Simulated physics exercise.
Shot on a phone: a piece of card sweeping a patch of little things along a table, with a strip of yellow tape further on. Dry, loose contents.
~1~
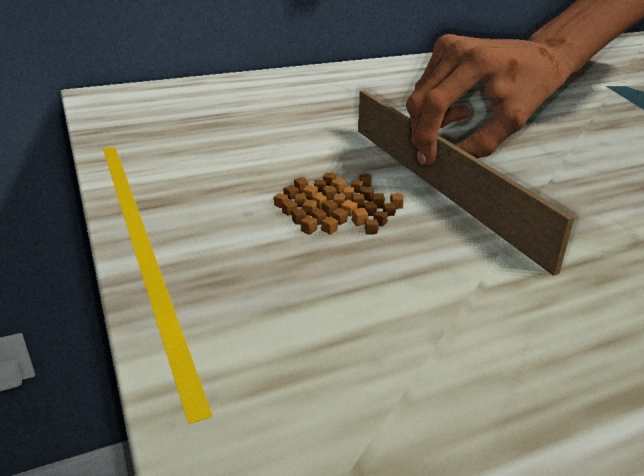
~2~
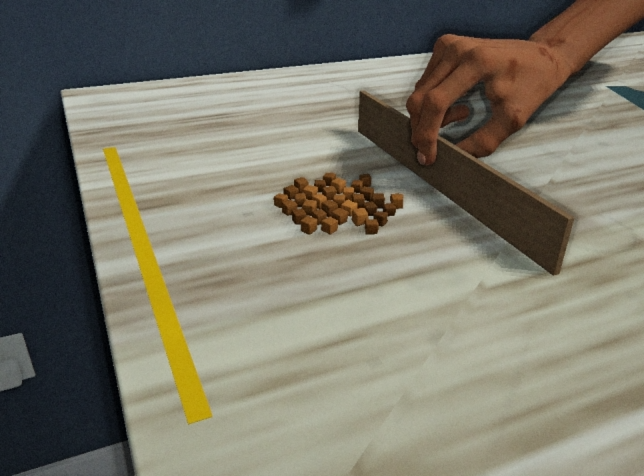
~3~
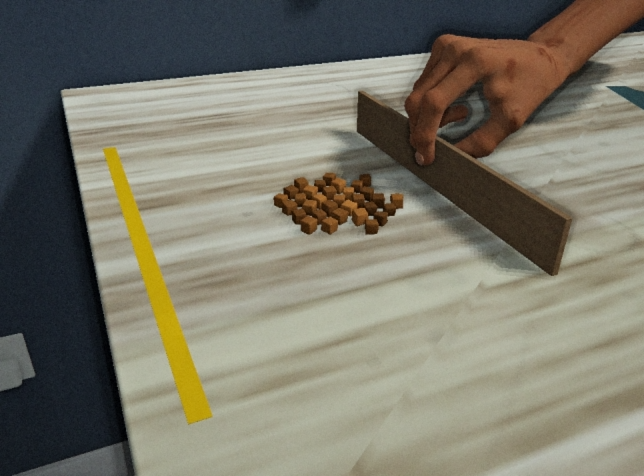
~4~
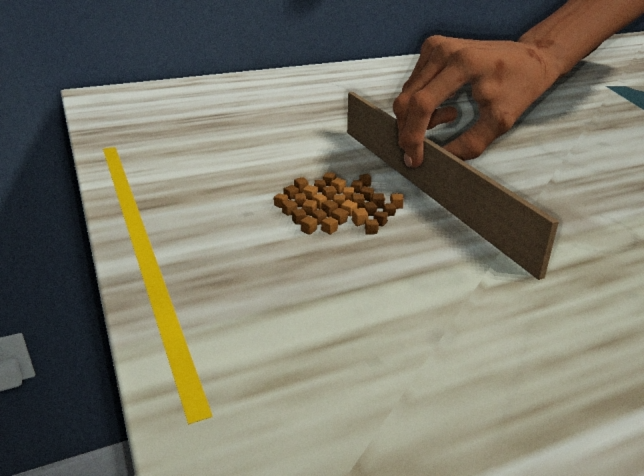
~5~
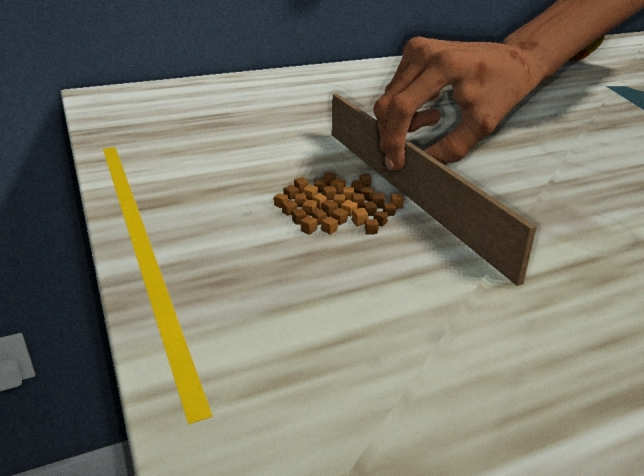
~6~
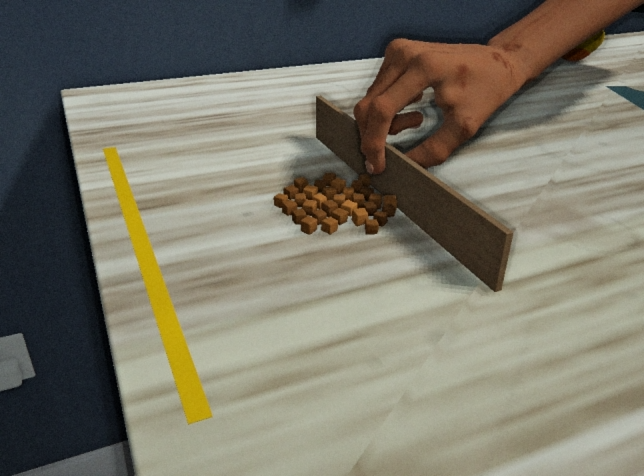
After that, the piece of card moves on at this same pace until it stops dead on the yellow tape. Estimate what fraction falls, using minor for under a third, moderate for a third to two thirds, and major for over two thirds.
I'd call it a medium spill, a third to two thirds gone.
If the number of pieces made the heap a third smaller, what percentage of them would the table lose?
I'd say close to 20 per cent.
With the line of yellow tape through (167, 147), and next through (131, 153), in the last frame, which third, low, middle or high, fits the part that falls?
First try: Less than a third; second try: Below one third.
Soon after the last picture, piece of card still moving, near (264, 168); heap all on the table, its front near (203, 221).
A little later, piece of card stopped at the yellow tape; heap about a quarter over the edge.
Later still, piece of card stopped at the yellow tape; heap about half over the edge.
At rest, piece of card stopped at the yellow tape; heap about half over the edge.
